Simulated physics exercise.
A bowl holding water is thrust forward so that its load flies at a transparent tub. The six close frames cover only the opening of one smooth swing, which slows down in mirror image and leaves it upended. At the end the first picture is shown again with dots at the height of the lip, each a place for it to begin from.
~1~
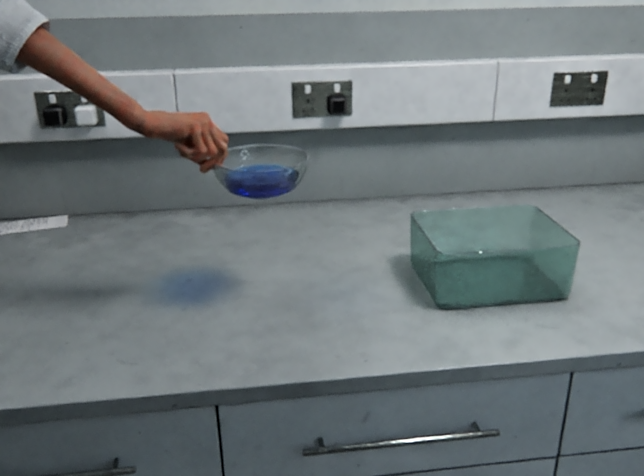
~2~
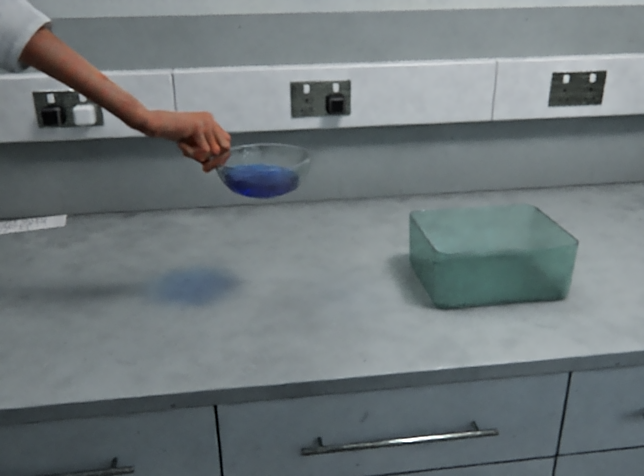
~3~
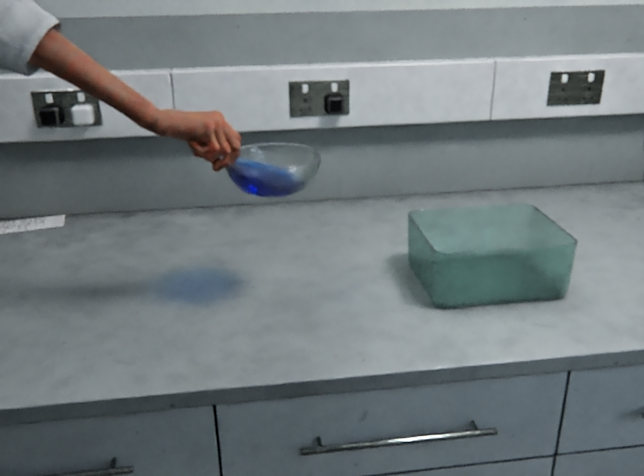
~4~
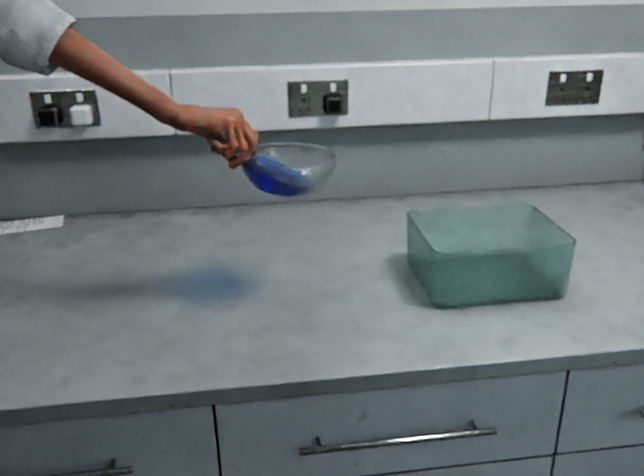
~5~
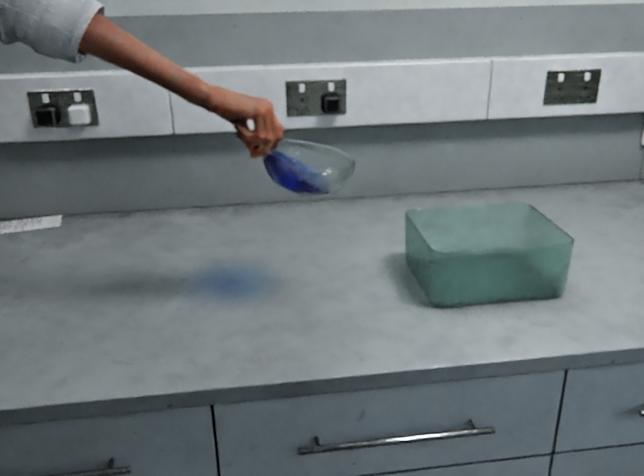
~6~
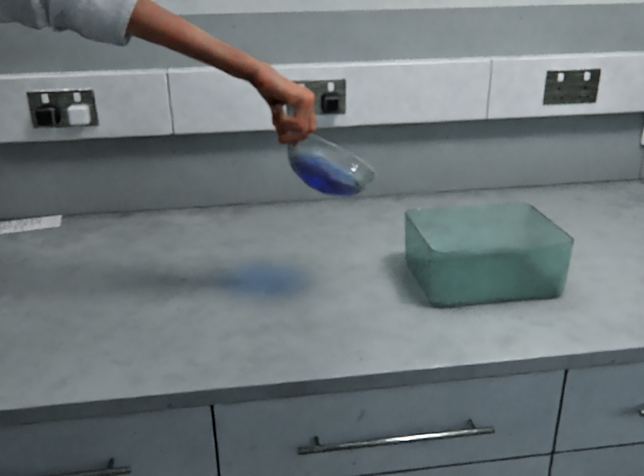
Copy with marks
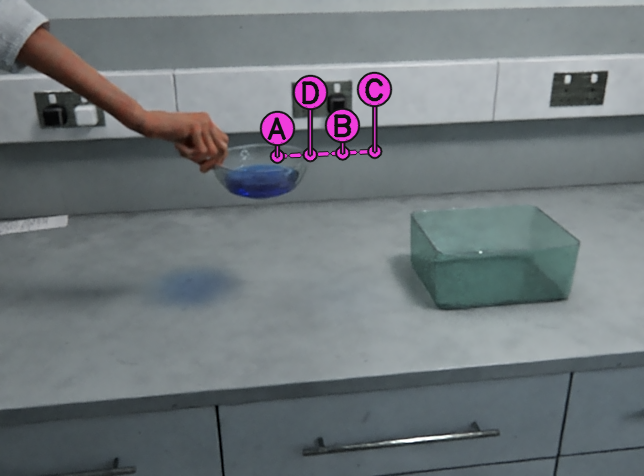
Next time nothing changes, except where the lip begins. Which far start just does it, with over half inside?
It is A.
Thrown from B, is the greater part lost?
No.
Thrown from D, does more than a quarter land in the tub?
Yes.
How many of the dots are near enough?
All of the four.
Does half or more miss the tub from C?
No, that is safe.
On the marked copy, A at (277, 156); B at (342, 153); C at (374, 151); D at (310, 154).
For spot A, about 66 % lands in the tub, 25 % falls short and 9 % goes beside or beyond.
For spot B, about 90 % lands in the tub, 7 % falls short and 3 % goes beside or beyond.
For spot C, about 87 % lands in the tub, 3 % falls short and 10 % goes beside or beyond.
For spot D, about 83 % lands in the tub, 9 % falls short and 8 % goes beside or beyond.
